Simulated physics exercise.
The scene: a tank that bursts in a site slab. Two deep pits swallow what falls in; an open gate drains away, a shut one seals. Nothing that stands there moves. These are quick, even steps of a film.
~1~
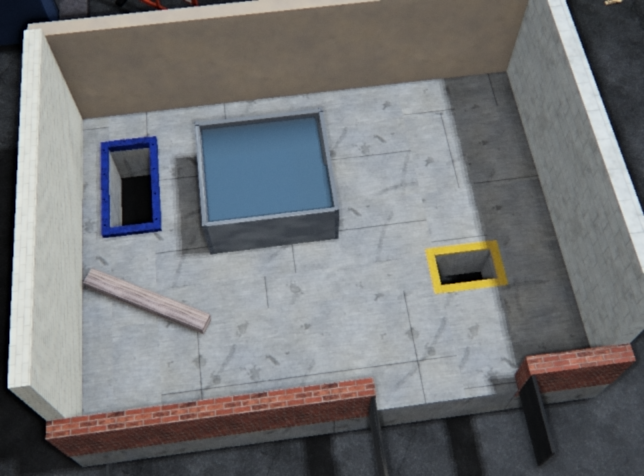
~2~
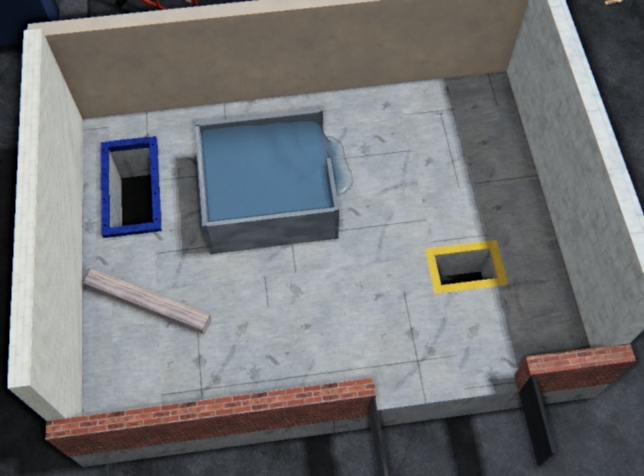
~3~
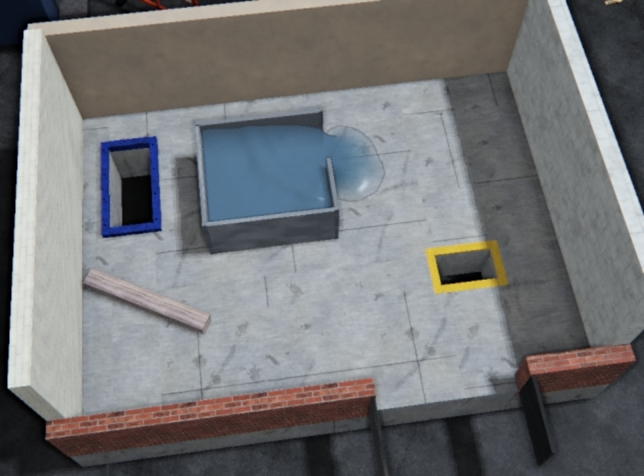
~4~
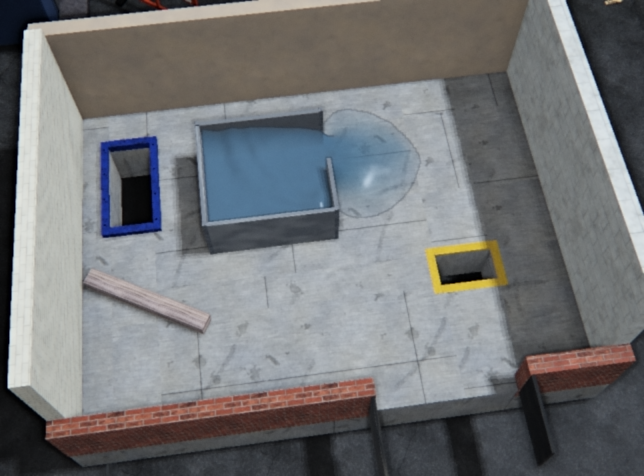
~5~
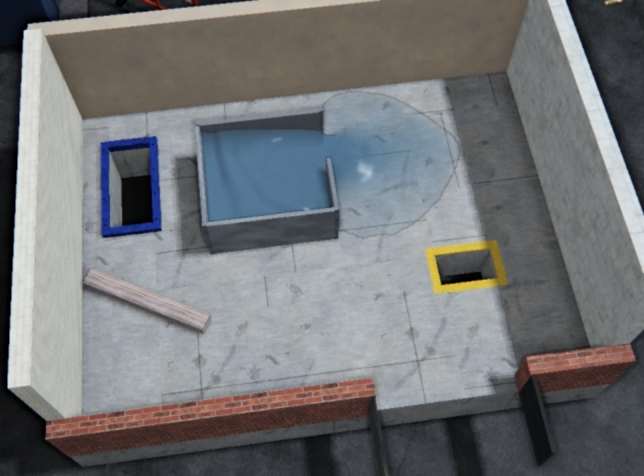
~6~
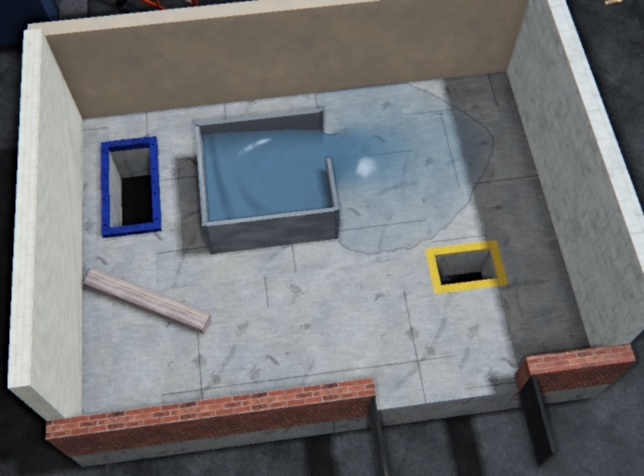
We see a walled concrete slab with a tank of still water between a blue-edged pit and a yellow-edged one; then water pours through a gap in the tank's right side and spreads rightward in a widening sheet.
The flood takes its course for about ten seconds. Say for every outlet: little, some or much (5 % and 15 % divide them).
The gate takes between 5 and 15 %; the yellow pit takes more than 15 %; the blue pit takes less than 5 %.
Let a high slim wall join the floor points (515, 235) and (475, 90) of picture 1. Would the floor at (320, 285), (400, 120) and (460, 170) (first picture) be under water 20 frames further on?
In that order: Free of water, awash, flooded.
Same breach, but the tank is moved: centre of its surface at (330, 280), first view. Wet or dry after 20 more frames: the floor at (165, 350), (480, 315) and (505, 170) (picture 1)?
As listed: Dry, covered, covered.
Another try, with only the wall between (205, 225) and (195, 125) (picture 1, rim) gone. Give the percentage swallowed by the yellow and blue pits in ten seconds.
Parts in a hundred: Yellow 4, blue 45.
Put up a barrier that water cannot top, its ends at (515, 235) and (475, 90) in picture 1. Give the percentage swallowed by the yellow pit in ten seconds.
Roughly, in per cent: Yellow 30.
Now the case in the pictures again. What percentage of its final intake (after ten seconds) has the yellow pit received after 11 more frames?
Roughly 5 per cent.
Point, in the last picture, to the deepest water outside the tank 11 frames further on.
Near (478, 88).
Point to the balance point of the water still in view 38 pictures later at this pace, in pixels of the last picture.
Close to (401, 202).
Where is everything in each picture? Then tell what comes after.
The first frame shows still water in the tank at (265, 168).
In the second frame, the front is at a hidden place, out from the gap at (323, 155).
In the third frame, water pours out at (323, 157) and has run to (378, 175).
In the fourth frame, the front is at (414, 164), out from the gap at (323, 158).
In the fifth frame, water pours out at (323, 158) and has run to (451, 140).
In the sixth frame, water pours out at (323, 158) and has run to (483, 133).
A moment on, water covers 30 % of the floor; the gate 0 %, the yellow pit 0 %, the blue pit 0 %.
Next, water covers 30 % of the floor; the gate 0 %, the yellow pit 1 %, the blue pit 0 %.
Then, water covers 40 % of the floor; the gate 0 %, the yellow pit 3 %, the blue pit 0 %.
Later, water covers 65 % of the floor; the gate 5 %, the yellow pit 14 %, the blue pit 0 %.
In the end, water covers 95 % of the floor; the gate 11 %, the yellow pit 23 %, the blue pit 0 %.
